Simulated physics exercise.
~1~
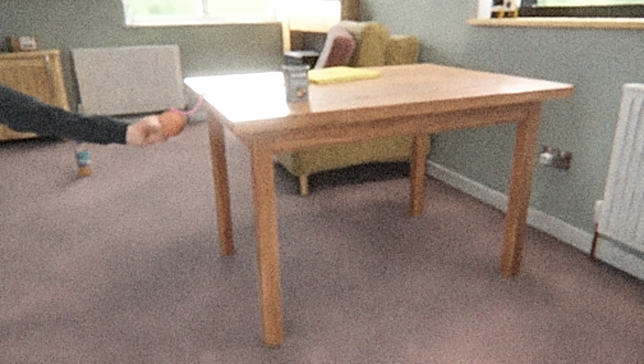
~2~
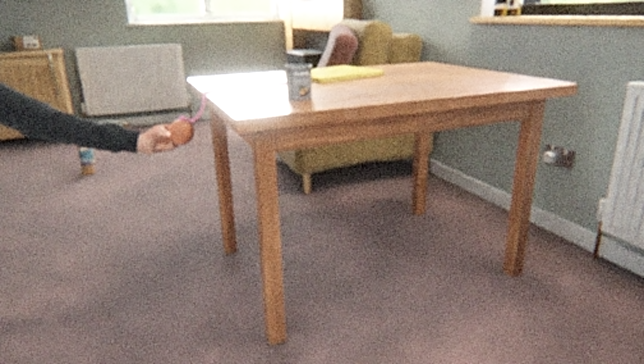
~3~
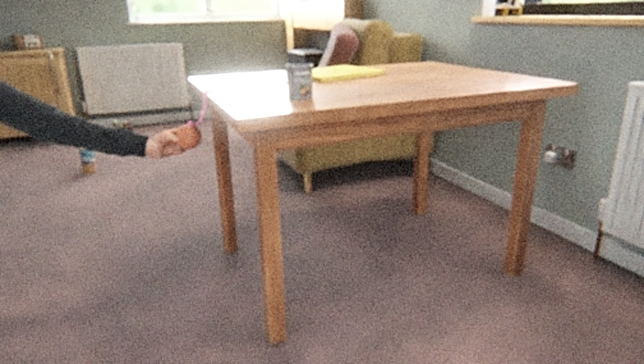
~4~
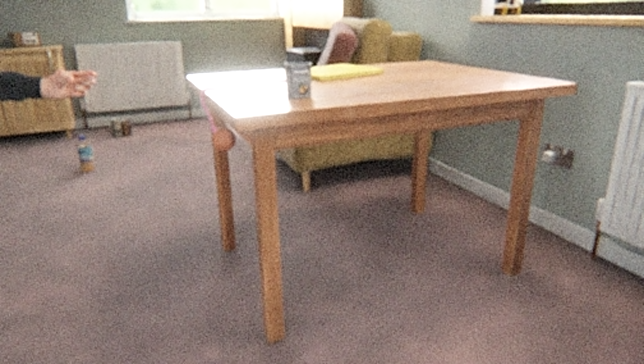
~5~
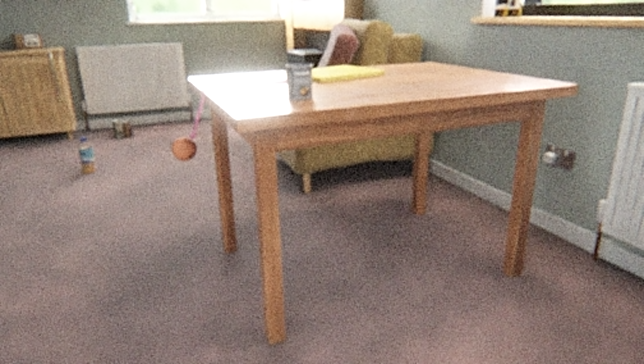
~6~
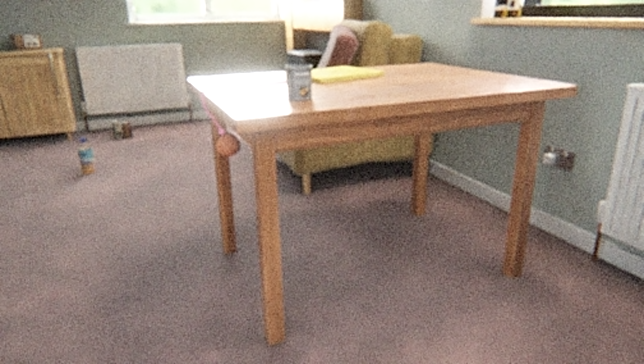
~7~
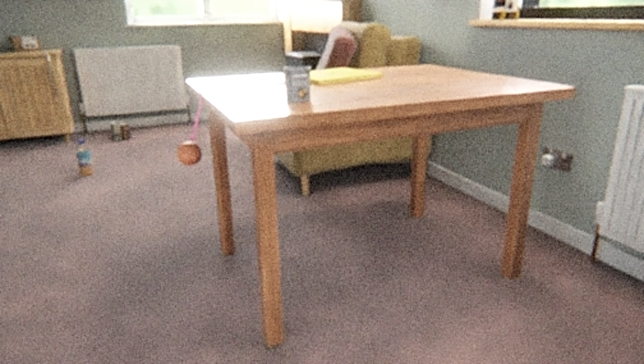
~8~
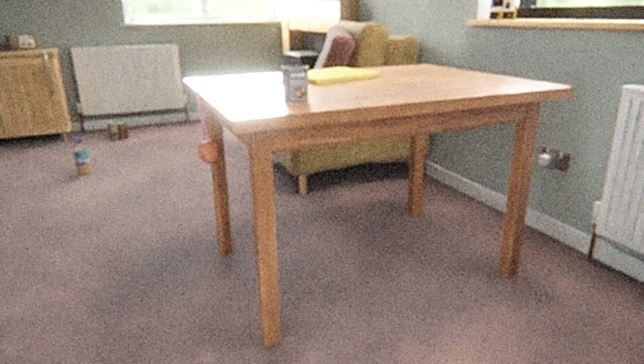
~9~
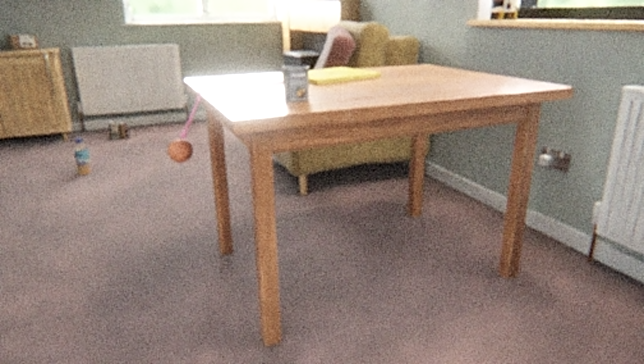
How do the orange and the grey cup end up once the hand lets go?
The orange hangs in the air on its cord, swinging back and forth by the table's edge, and the grey cup stays standing on top.
